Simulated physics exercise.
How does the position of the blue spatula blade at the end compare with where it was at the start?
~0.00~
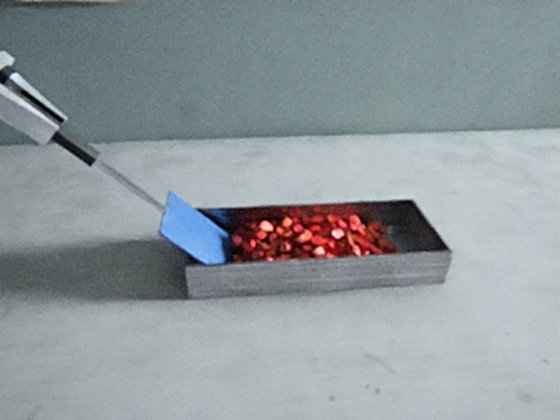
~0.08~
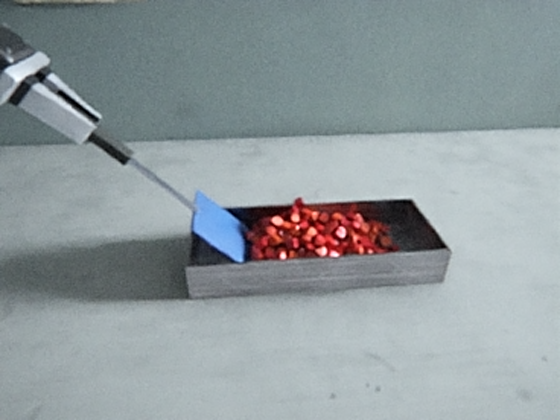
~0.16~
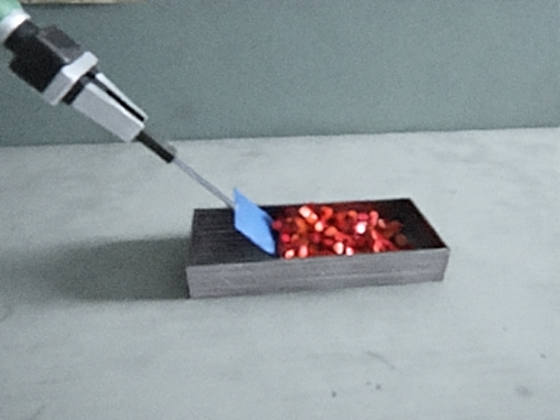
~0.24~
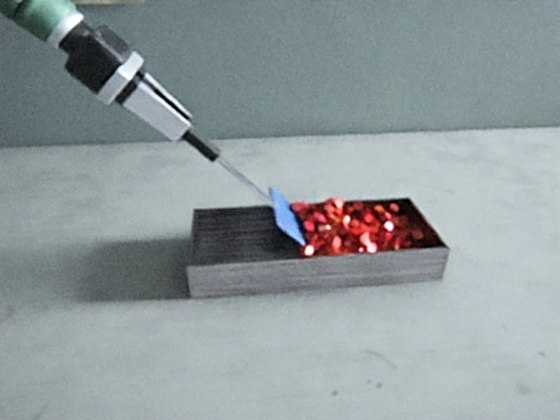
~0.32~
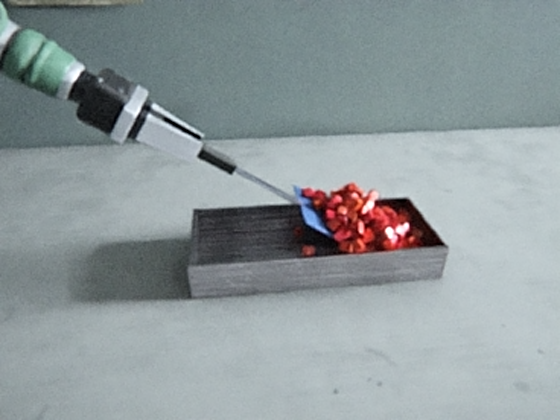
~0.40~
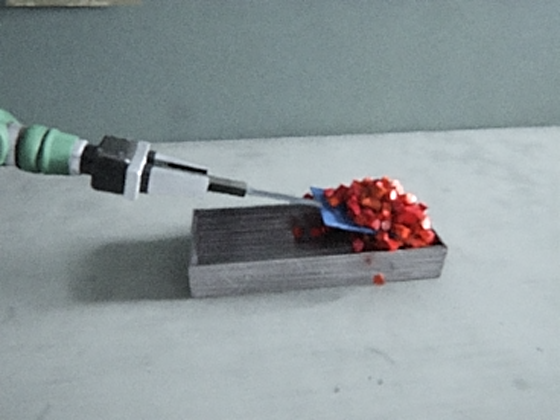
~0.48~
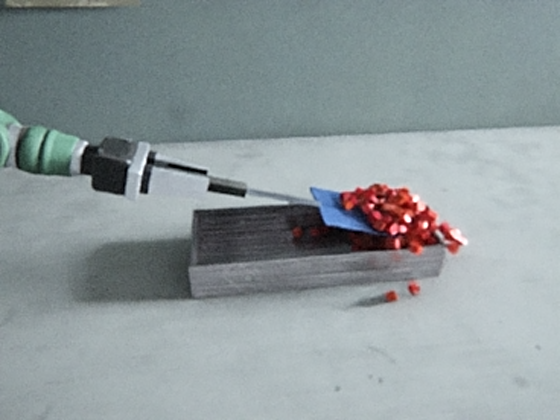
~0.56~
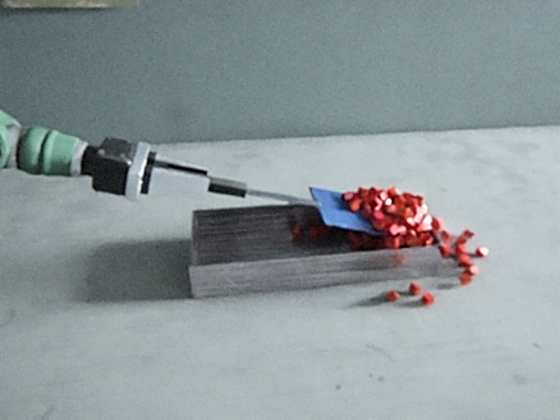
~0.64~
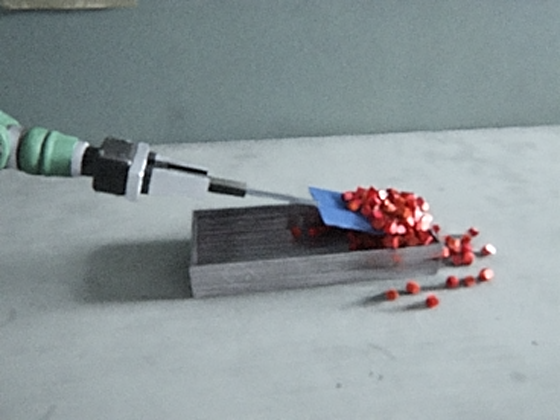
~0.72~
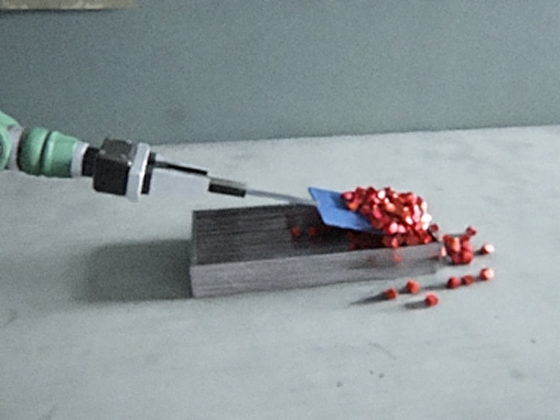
At the start the blade is at the left end of the tin. By the end it has moved well to the right, resting under and behind the heap of red pieces near the tin's right end.
Robot gripper pushing red pieces rightward through a dark tin with a blue spatula, then tilting flatter and spilling some over the end.
